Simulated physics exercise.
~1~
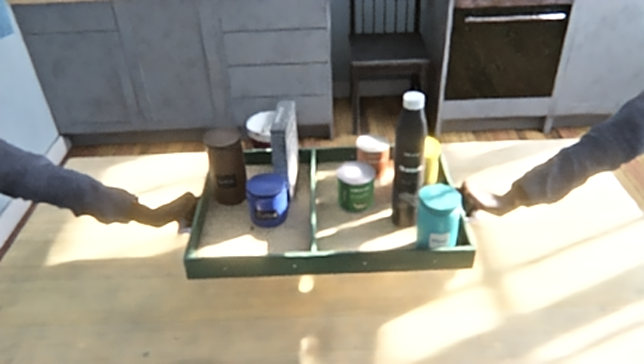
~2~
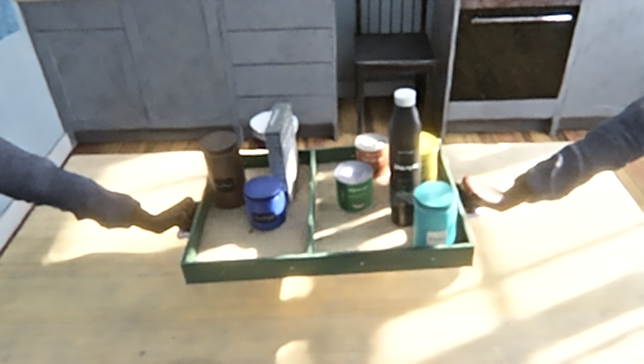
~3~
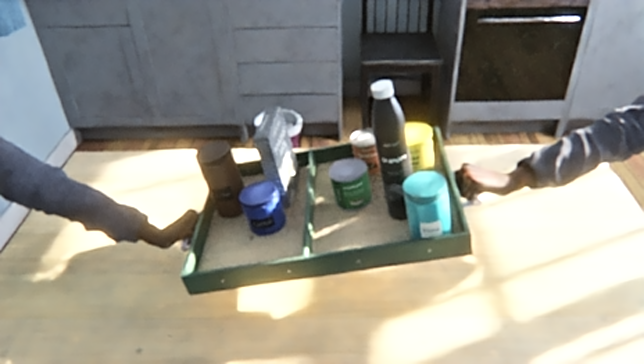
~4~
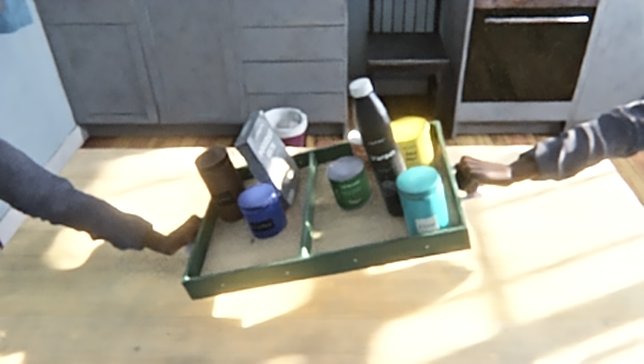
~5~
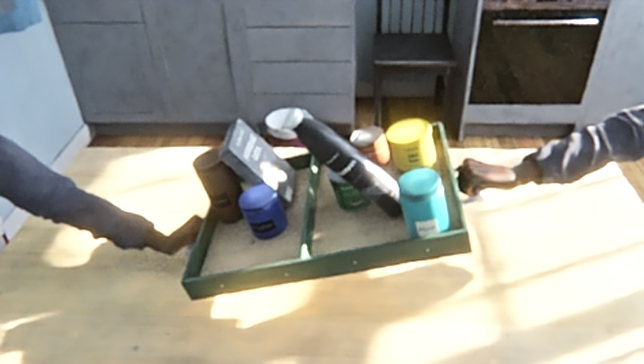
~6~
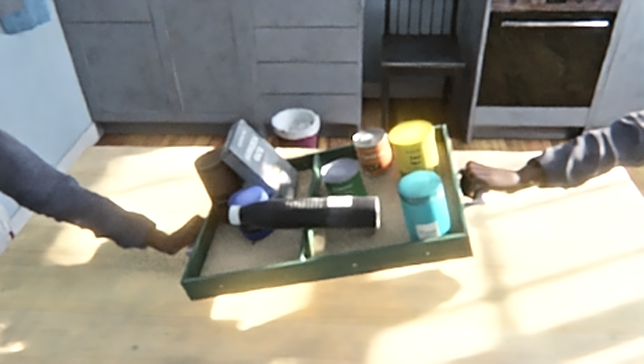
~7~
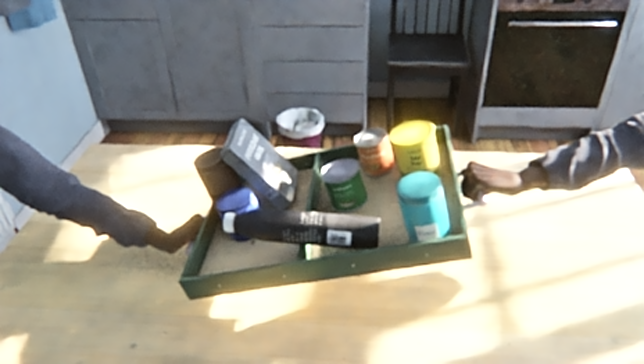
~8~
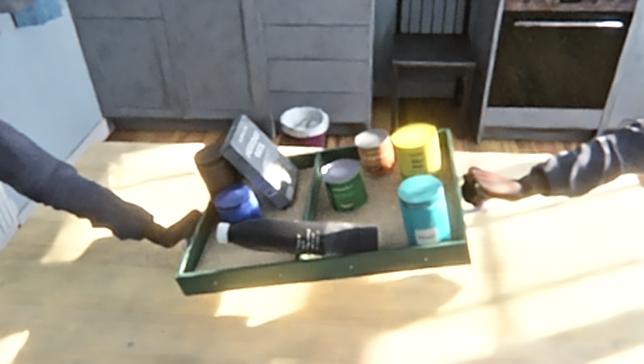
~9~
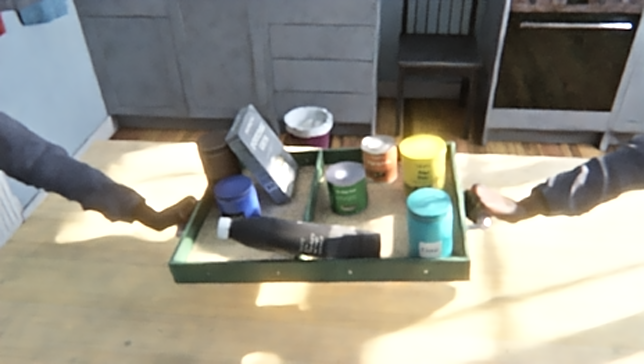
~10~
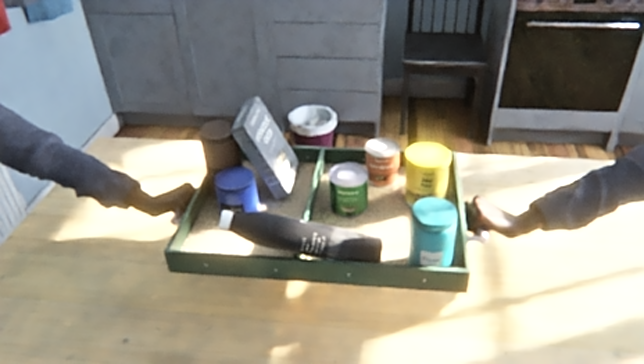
A hand-held tray tips left and levels again, leaving its black bottle toppled inside.
